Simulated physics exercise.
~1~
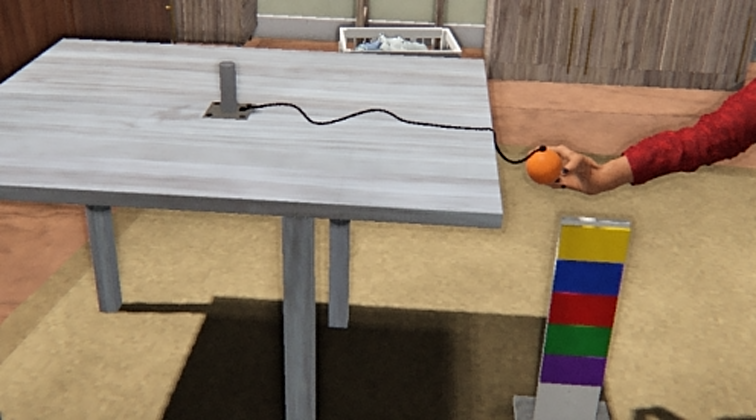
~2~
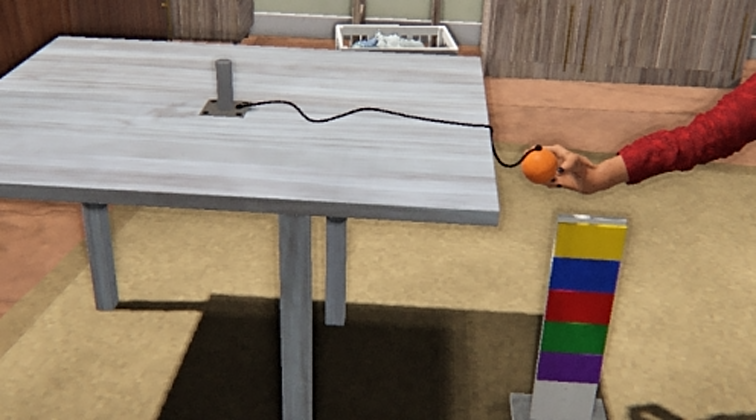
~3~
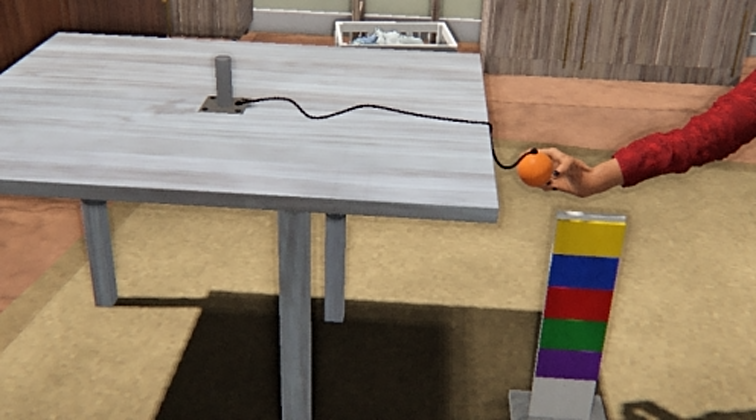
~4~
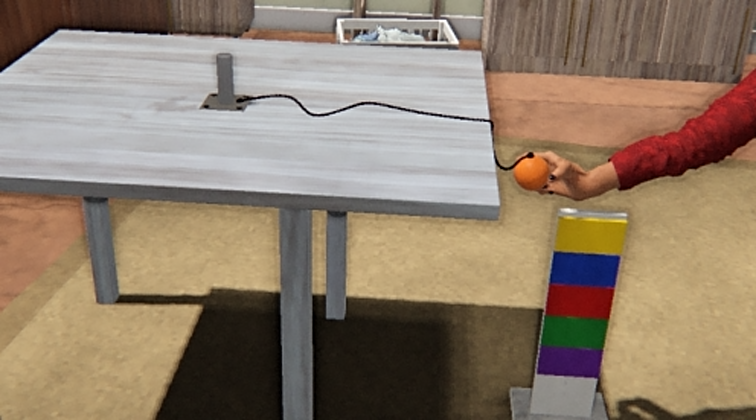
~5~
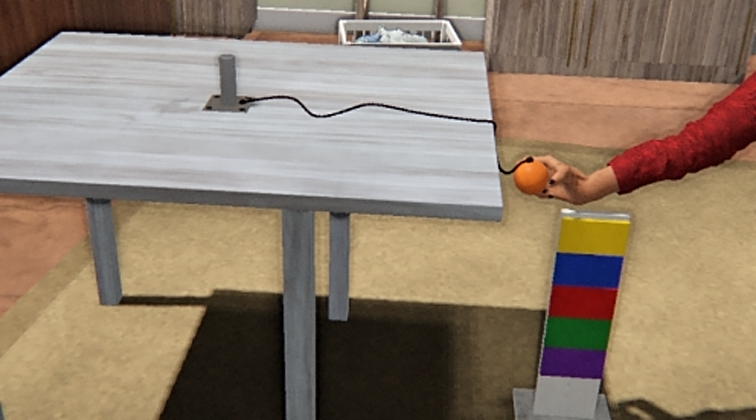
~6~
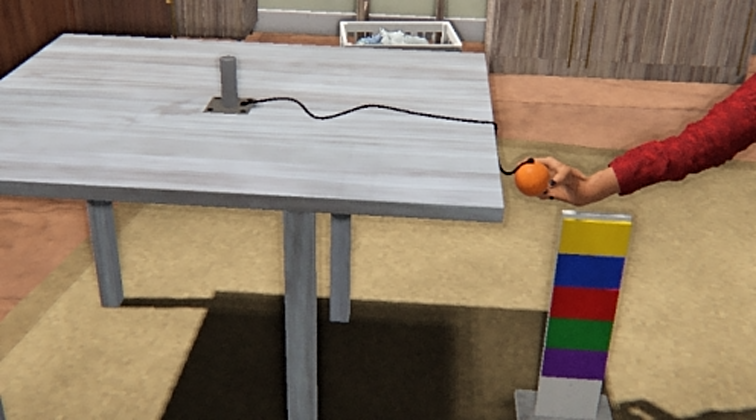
In the video, a hand in a red sleeve holds an orange ball-like object tied to a dark cord running across a grey table from a short post, shifting it slightly left and down above a stand with coloured bands.
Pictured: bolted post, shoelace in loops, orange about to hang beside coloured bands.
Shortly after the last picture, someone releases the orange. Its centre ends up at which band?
At the blue one.
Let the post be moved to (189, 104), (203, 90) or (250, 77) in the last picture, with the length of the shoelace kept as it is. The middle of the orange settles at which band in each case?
Going case by case, it's yellow, yellow and finally blue.
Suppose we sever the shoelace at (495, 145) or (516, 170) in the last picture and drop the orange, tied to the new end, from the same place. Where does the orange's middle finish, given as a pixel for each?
Roughly (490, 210), (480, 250).
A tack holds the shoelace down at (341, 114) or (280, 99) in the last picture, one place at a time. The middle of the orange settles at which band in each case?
In that order: Yellow; blue.
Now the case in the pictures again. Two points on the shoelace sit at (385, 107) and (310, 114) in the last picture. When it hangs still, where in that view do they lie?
Near (434, 116) and (340, 111).
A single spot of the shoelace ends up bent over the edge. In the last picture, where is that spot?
Roughly (443, 118).
A little later, orange near (518, 265); level with blue.
Next, orange near (459, 252); level with blue.
Later still, orange near (493, 264); level with blue.
When it is over, orange near (484, 264); level with blue. Its centre hangs level with the blue band.
